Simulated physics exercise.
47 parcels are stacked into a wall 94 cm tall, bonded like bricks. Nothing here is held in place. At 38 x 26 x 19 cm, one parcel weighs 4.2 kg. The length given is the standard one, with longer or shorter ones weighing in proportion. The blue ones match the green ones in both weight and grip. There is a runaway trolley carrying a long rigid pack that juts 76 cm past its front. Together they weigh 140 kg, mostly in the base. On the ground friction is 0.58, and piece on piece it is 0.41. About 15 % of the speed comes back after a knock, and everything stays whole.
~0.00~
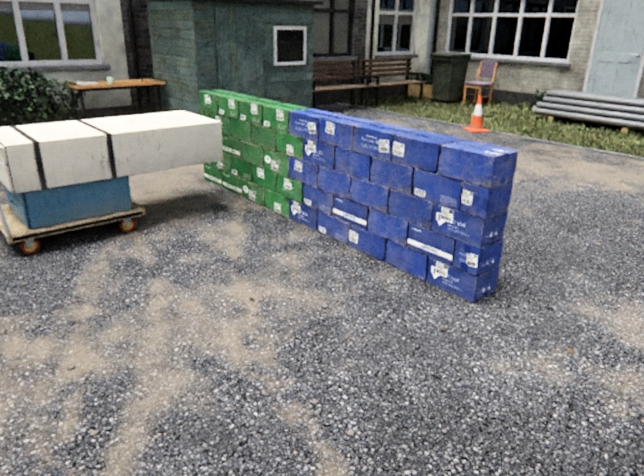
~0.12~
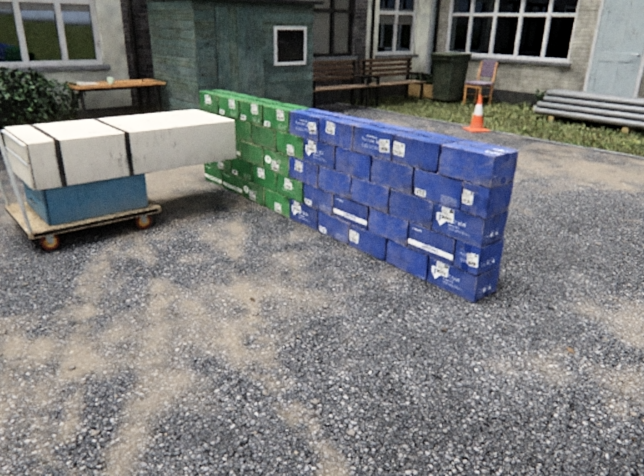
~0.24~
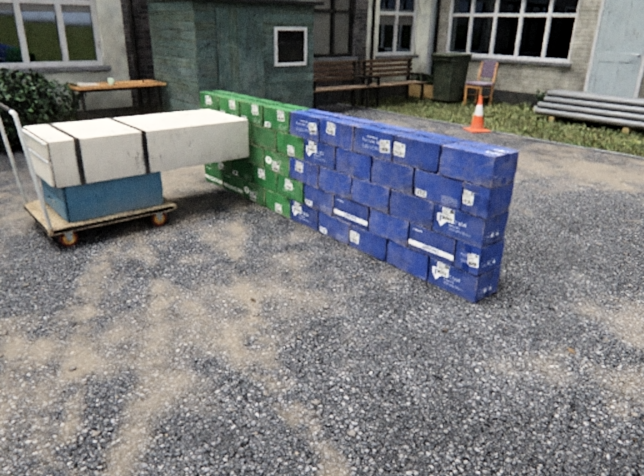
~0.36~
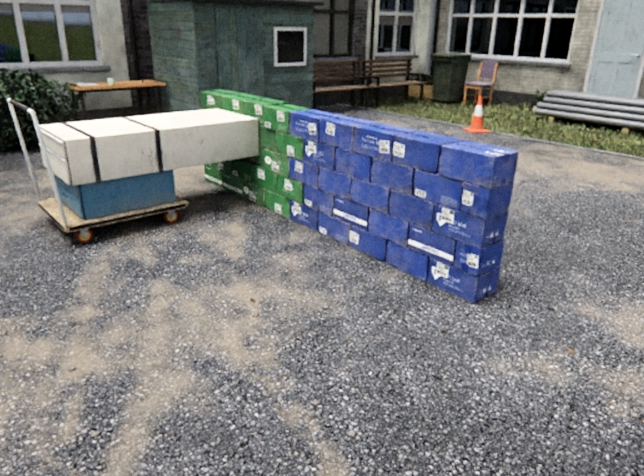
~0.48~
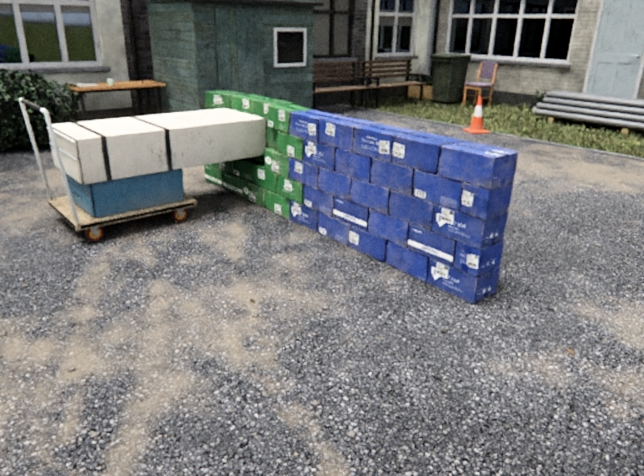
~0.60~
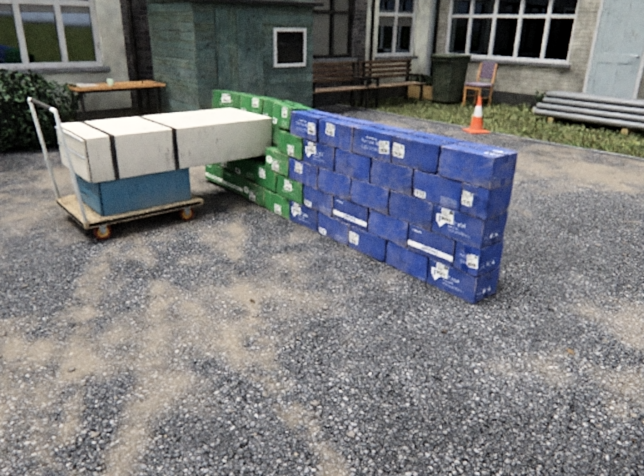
The clip opens on a paved yard where a cart carrying long white blocks on a blue box rolls rightward toward a wall of green and blue parcels. The front of the white load reaches the green section and pushes in, shifting and slightly tilting green parcels while the blue section stays still.
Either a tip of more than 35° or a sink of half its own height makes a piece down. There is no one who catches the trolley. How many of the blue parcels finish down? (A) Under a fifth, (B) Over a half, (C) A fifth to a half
A.
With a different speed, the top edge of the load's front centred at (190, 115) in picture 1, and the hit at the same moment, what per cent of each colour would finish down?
Down at the end: Blue 0 per cent, green 60 per cent.
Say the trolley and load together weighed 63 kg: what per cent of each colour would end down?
Colour by colour that makes blue 0, green 0 percent.
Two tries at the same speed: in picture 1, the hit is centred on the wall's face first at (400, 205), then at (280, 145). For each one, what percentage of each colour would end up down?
For blue it's 70 then 20 per cent, for green 0 then 40 per cent.
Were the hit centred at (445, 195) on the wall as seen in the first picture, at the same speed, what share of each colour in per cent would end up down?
That would leave blue at 40 % and green at 0 %.
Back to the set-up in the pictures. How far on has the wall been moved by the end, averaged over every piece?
Roughly 20 cm.
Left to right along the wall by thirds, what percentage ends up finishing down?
I'd put it at 70 % left, 10 % middle and 0 % right.
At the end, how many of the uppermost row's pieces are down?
The number comes to 4.
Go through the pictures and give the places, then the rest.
In the first frame (each place is the centre of the face we see best), load (216, 134) 34 cm short of the wall; top blue parcel (464, 166); top green parcel (275, 119); all as stacked.
Load (230, 133) 20 cm short of the wall; top blue parcel (465, 166), in the second frame.
Load (243, 132) 7 cm short of the wall; top blue parcel (465, 166), in the third frame.
Load (253, 131) 39 mm into the wall's line; top blue parcel (465, 166); 9 have shifted, in the fourth frame.
Load (261, 130) 12 cm into the wall's line; top blue parcel (465, 167); top green parcel (277, 119) moved 33 mm; 13 have shifted, in the fifth frame.
Load (267, 130) 19 cm into the wall's line; top blue parcel (464, 167); top green parcel (281, 116) tilted 7°; 19 have shifted, in the sixth frame.
By 0.72 s, load 24 cm past the wall's line, still rolling; none of the 25 blue parcels down (0 of 47 in all colours); top blue parcel unmoved; top green parcel tilted 16°.
By 0.90 s, load 30 cm past the wall's line, still rolling; none of the 25 blue parcels down (12 of 47 in all colours); top blue parcel unmoved; top green parcel tilted 38°, 8 cm lower.
By 1.08 s, load 37 cm past the wall's line, still rolling; none of the 25 blue parcels down (13 of 47 in all colours); top blue parcel unmoved; top green parcel tilted 72°, 38 cm lower.
By 1.34 s, load 45 cm past the wall's line, still rolling; none of the 25 blue parcels down (13 of 47 in all colours); top blue parcel unmoved; top green parcel on its side.
When it is over (1.9 s), load 57 cm past the wall's line, still rolling; none of the 25 blue parcels down (13 of 47 in all colours); top blue parcel unmoved; top green parcel on its side. That is 0 per cent. In pixels of the last frame, middles, top blue parcel near (477, 164), top green parcel near (367, 191).
